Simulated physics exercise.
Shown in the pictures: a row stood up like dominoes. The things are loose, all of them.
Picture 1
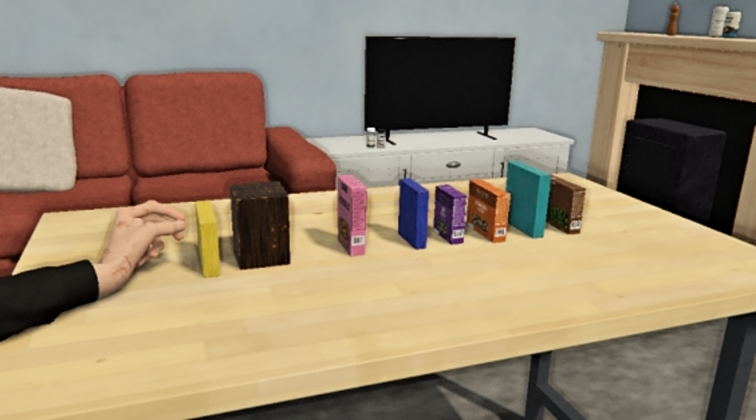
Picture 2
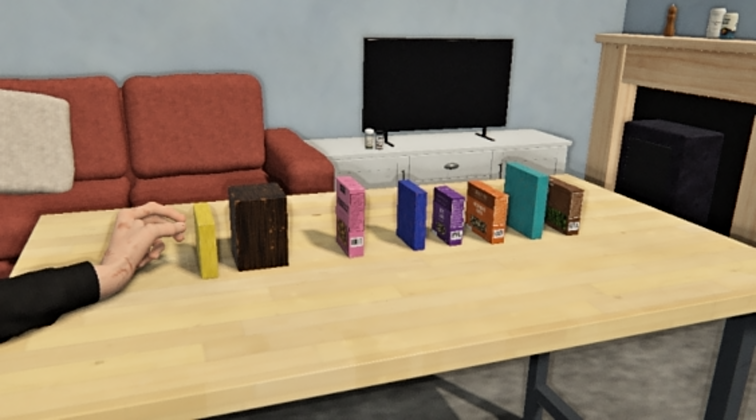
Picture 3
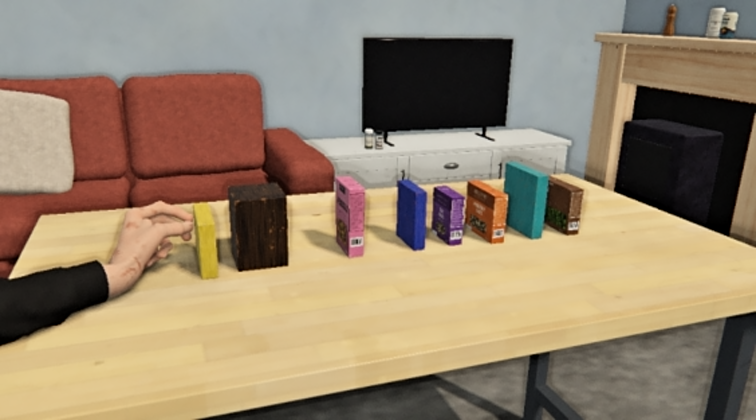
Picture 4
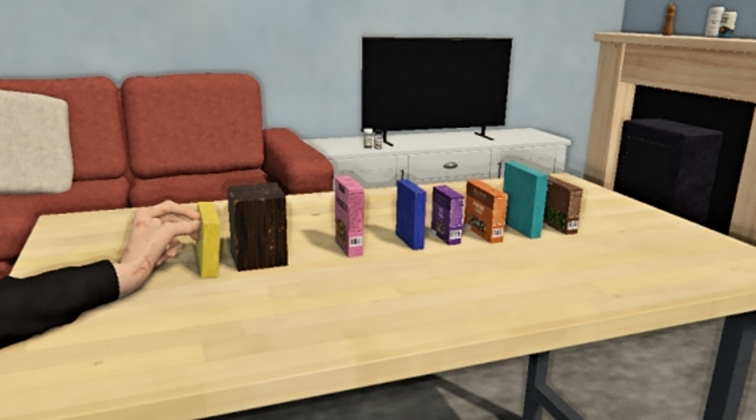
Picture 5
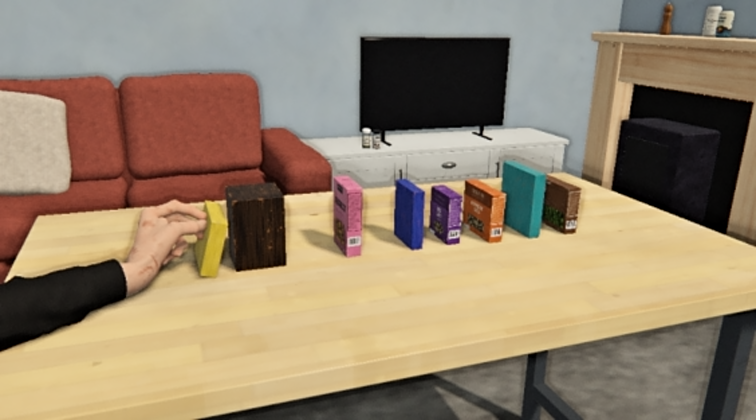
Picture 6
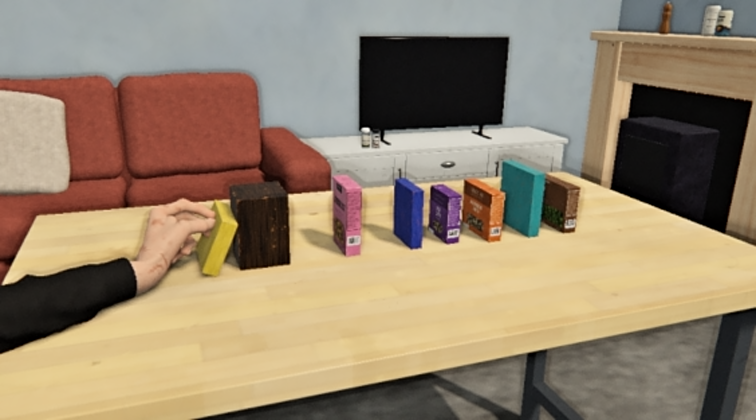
A hand in a dark sleeve reaches in from the left over a pale wooden table, seen from slightly above in a living room with red sofa, television and fireplace. Upright in a row, left to right, stand a yellow board, dark brown block, pink, blue, purple, orange, turquoise and brown pieces. The fingers push the yellow board, tilting it rightward against the block, while the view drifts very slightly.
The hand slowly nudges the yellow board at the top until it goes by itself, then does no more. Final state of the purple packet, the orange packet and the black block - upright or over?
The purple packet still stands; the orange packet still stands; the black block still stands.
Then, 0.10 s on from there, yellow board 31° over; black block shifted a little near (266, 224).
Then, 0.20 s on from there, yellow board 32° over; black block shifted a little near (268, 224).
Then, 0.70 s on from there, purple packet resting near (445, 213); orange packet resting near (482, 210).
In the end, all 6 unmoved. At the end, from the last picture's camera, purple packet near (445, 213), orange packet near (482, 210).
